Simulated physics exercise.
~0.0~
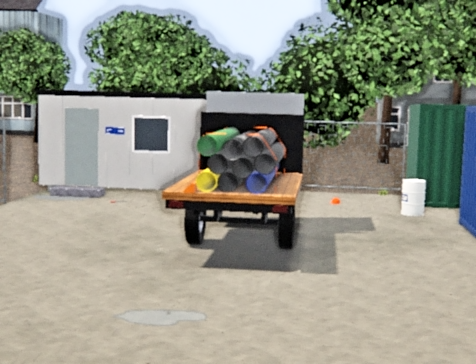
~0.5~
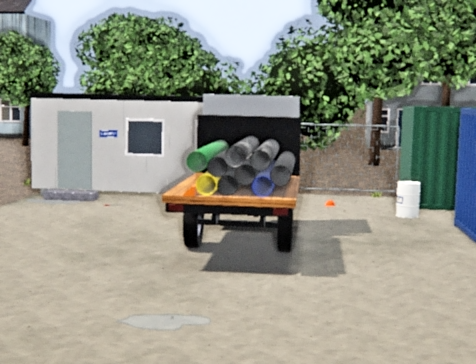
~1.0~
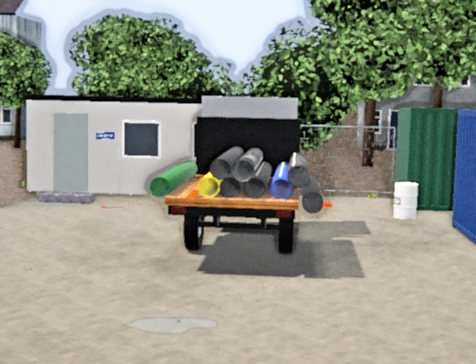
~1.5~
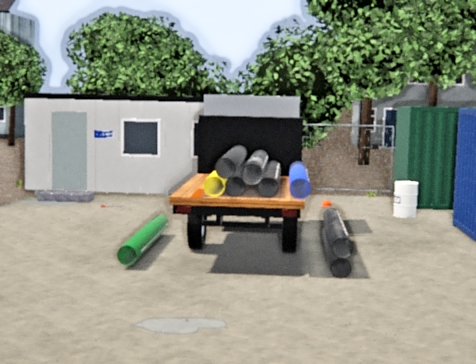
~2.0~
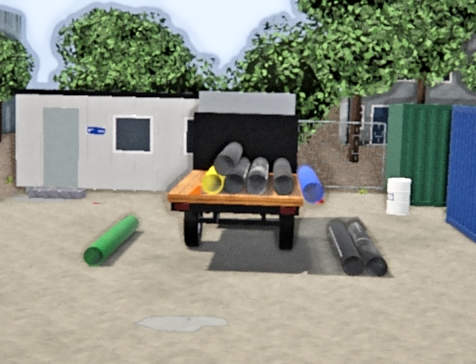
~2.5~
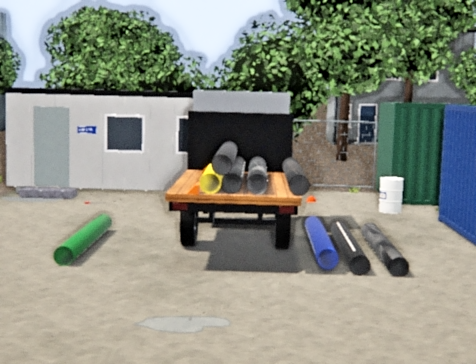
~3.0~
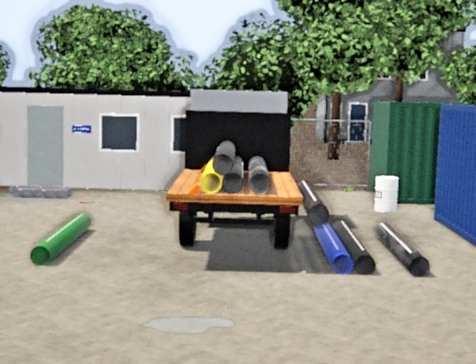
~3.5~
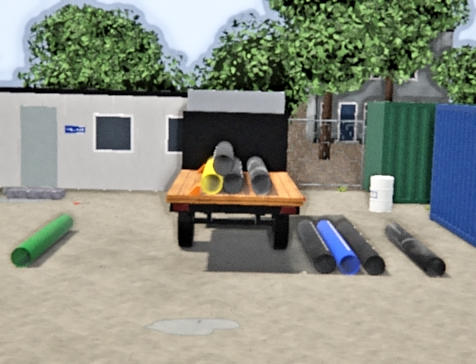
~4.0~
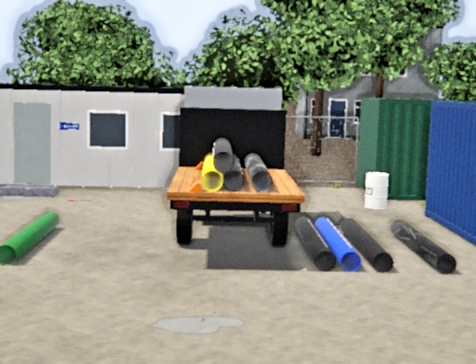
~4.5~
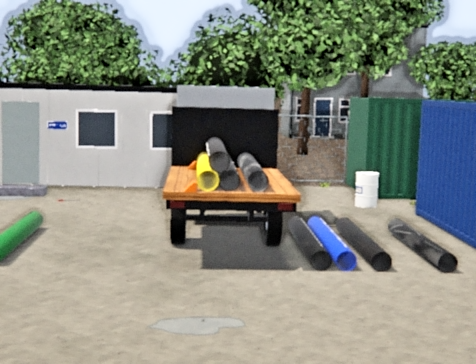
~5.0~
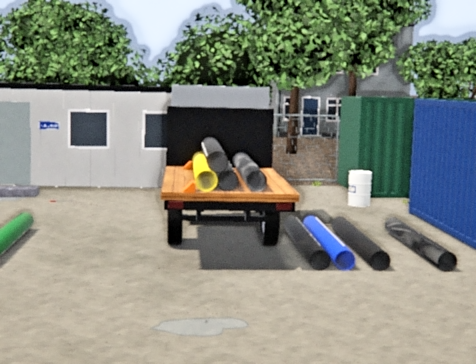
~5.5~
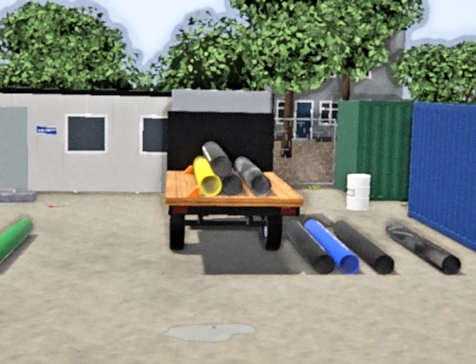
Plastic pipes piled on the open deck of a parked flatbed lorry begin to spread apart, the upper ones rolling outward. The green pipe drops off the left side, while dark pipes tumble off the right and land on the ground. The blue pipe rolls to the right edge and falls beside them, and another dark pipe follows it down. Green keeps rolling slowly away to the left as the view drifts sideways. At the end, the yellow pipe and a few dark ones remain on the deck, with blue lying among dark pipes on the right.
